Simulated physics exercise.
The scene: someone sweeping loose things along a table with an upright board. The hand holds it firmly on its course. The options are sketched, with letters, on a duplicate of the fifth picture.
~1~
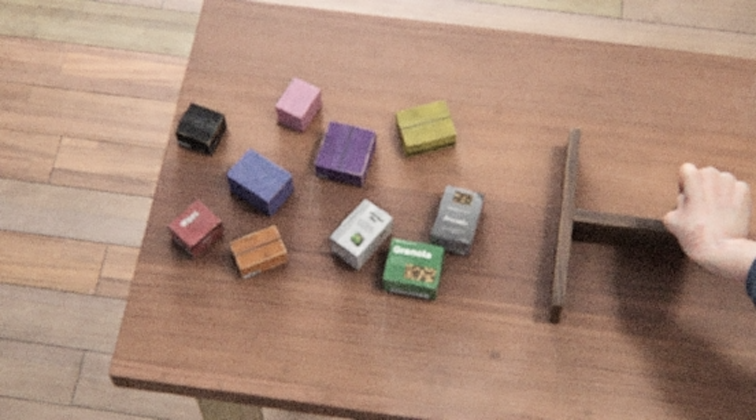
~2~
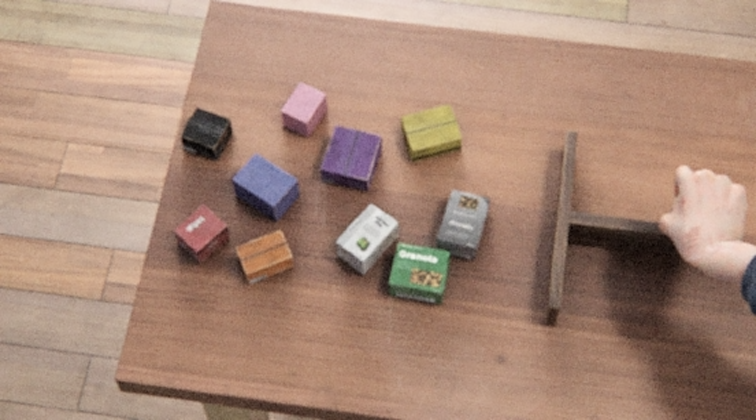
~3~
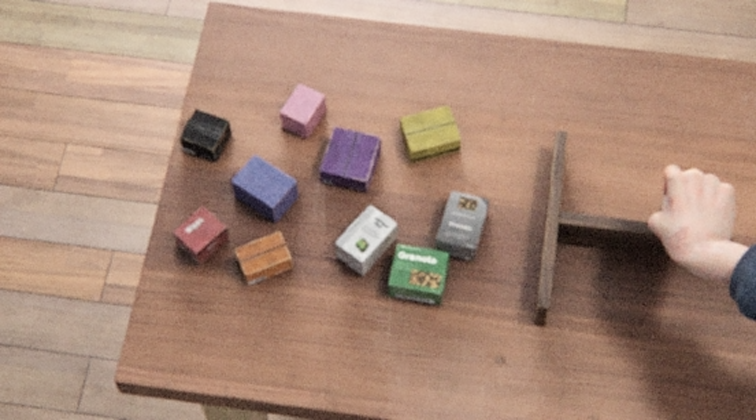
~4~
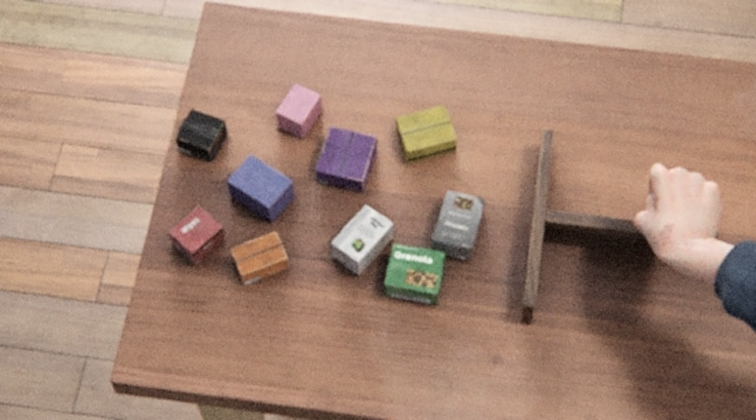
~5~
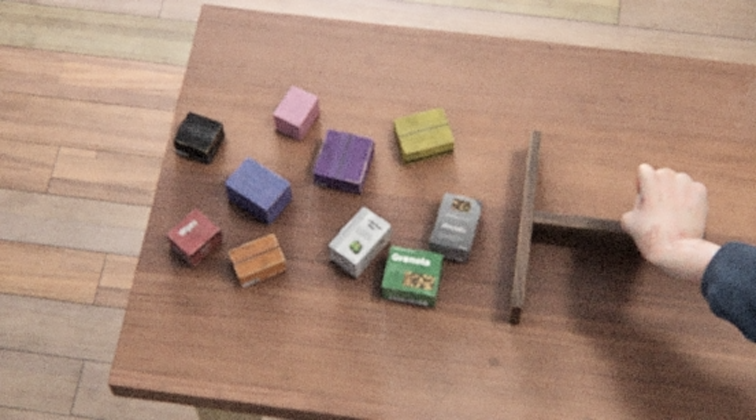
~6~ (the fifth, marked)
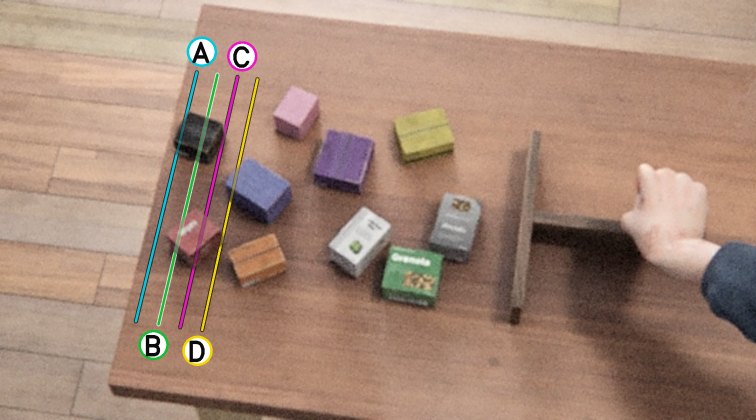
At first, ten small boxes and packets sit scattered across the left of a wooden table, while a hand at the right grips the handle of an upright board. The hand then slides the board a short way left, narrowing the gap to the items, which stay untouched in their places.
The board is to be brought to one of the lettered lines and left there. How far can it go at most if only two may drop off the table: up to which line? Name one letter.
As far as mark D.
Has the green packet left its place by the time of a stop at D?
Yes.
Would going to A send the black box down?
By then, yes.
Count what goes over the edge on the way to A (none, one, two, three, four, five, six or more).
Six or more.
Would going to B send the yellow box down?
No.
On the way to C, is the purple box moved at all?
By then, yes.
On the marked copy, A at (168, 191); B at (189, 194); C at (210, 196); D at (231, 199).
Following D. Soon after the start, board (420, 202); yellow box (398, 127); green packet (378, 272).
Later, board (314, 189); black box (194, 135); blue block (213, 179).
In the end, board (232, 179); red box over the edge; blue block over the edge; two fallen.
As for the rest, A drops eight; B drops five; C drops five.
